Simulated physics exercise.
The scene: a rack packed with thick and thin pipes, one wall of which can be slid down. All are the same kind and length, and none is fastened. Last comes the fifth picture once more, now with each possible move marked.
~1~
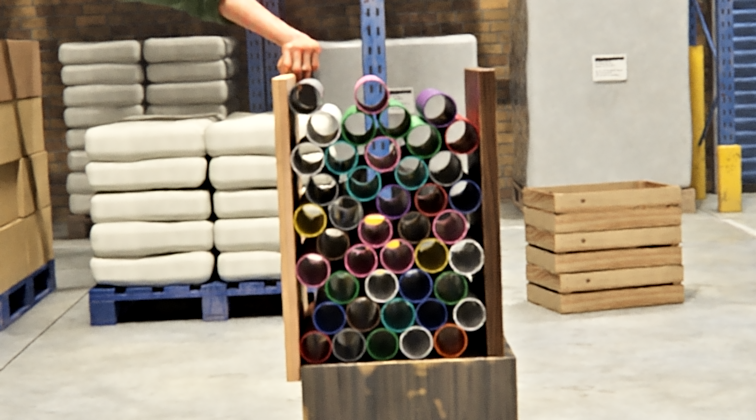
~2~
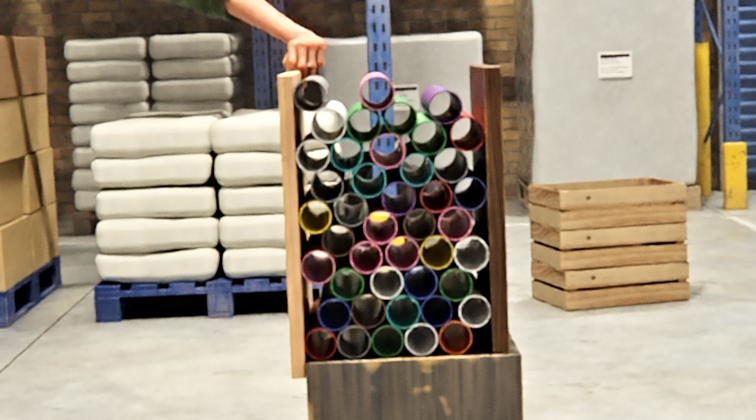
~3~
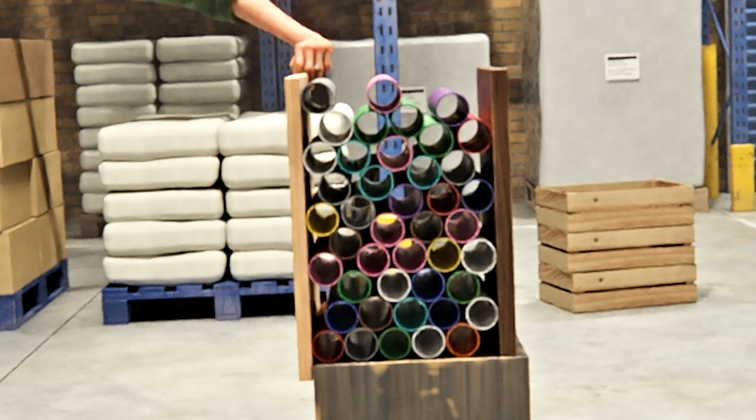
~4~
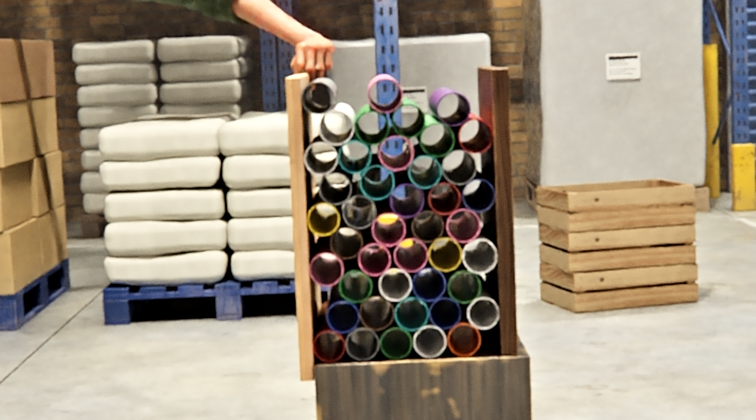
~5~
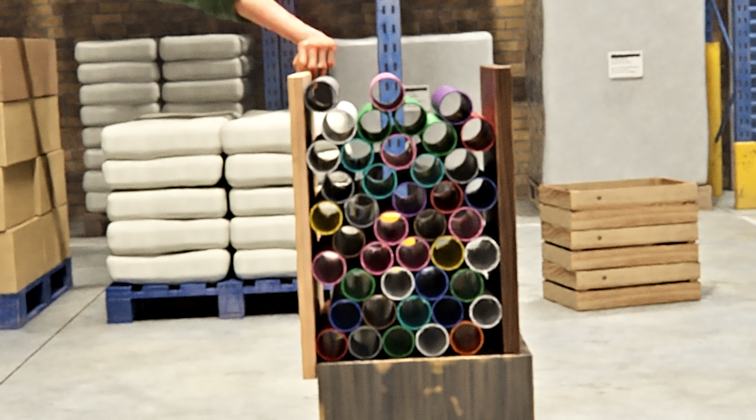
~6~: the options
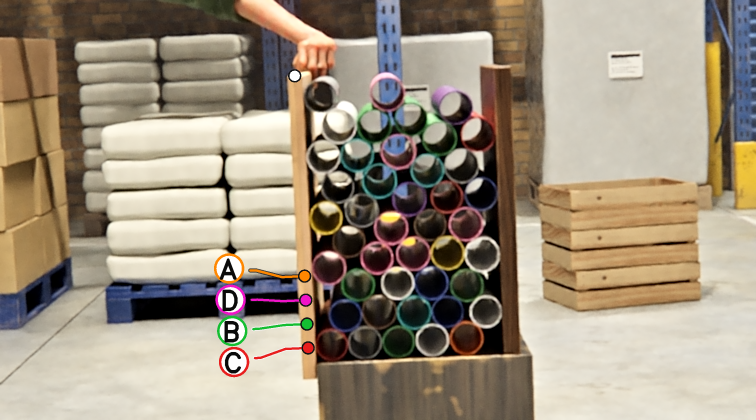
In a warehouse with stacked white sacks on blue pallets and a wooden crate, a hand rests at the top left of an upright rack packed with colourful pipes. The whole view drifts slightly to the right, while the hand, boards and pipes keep their places relative to one another.
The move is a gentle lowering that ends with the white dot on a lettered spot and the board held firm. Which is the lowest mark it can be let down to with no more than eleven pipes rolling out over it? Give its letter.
D is the limit.
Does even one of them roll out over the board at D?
Yes.
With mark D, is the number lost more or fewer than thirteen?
It loses fewer than thirteen.
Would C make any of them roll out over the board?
Yes, at C.
On the copy, A at (304, 276); B at (307, 324); C at (308, 348); D at (306, 300); the white dot at (294, 76).
On D. First, top of the board (307, 166).
Then, top of the board (311, 263).
Finally, top of the board (313, 299), about eight out over the board.
By contrast, A about eight out over the board; B more than eleven out over the board; C more than eleven out over the board.
